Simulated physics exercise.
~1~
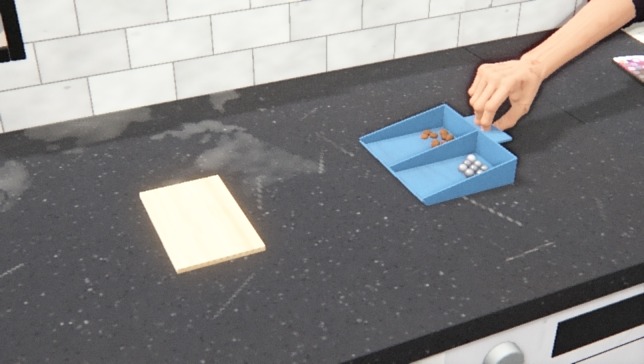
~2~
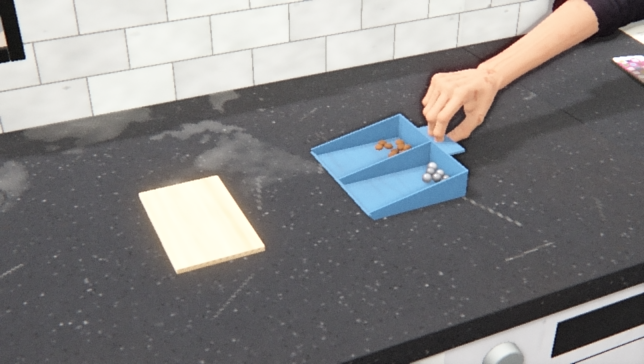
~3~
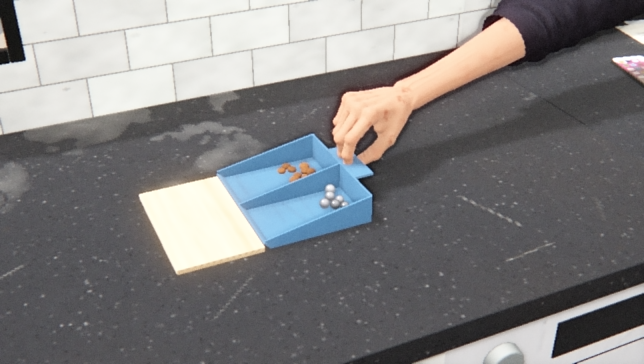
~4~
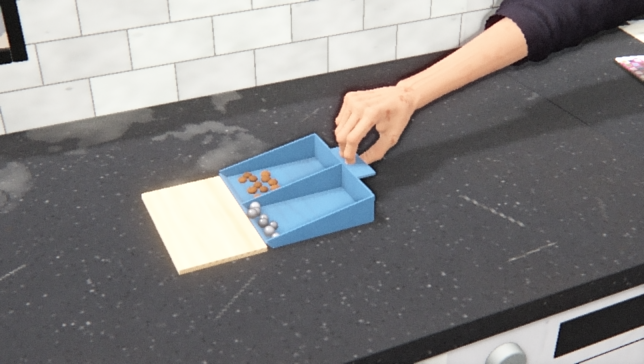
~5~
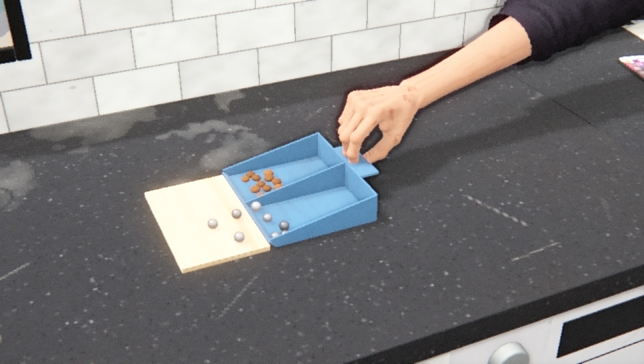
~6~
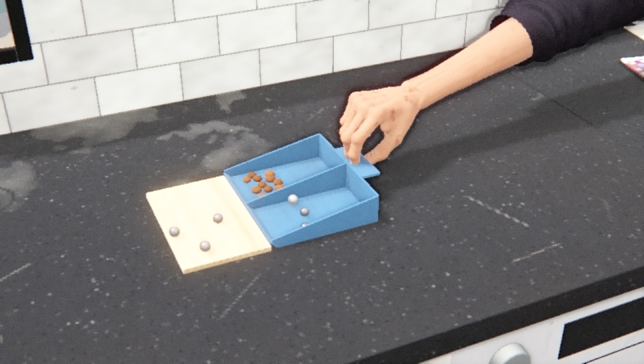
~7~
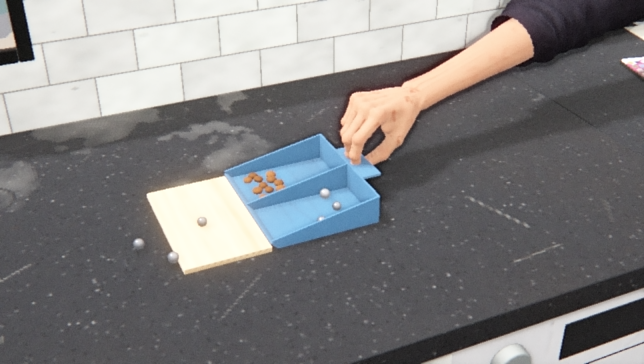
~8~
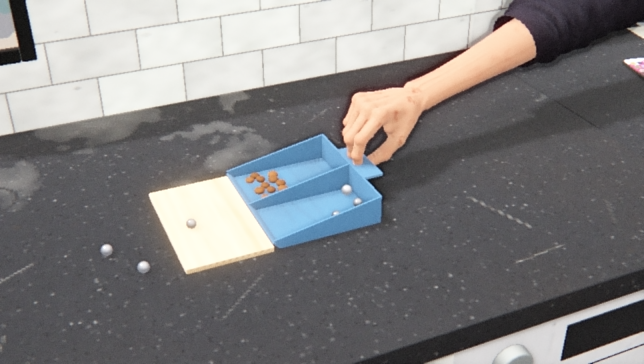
A dark speckled kitchen counter below white tiles is seen from above at an angle, the view swaying slightly. A hand reaching in from the right holds a blue divided tray with small brown pieces in the farther part and silvery balls in the nearer one. It pushes the tray left until it stops against a pale flat board. Both batches slide on towards the front rim. The brown pieces stay inside, but some balls roll out across the board. Two end up on the counter beyond and one remains on the board, while the others roll back inside the tray.
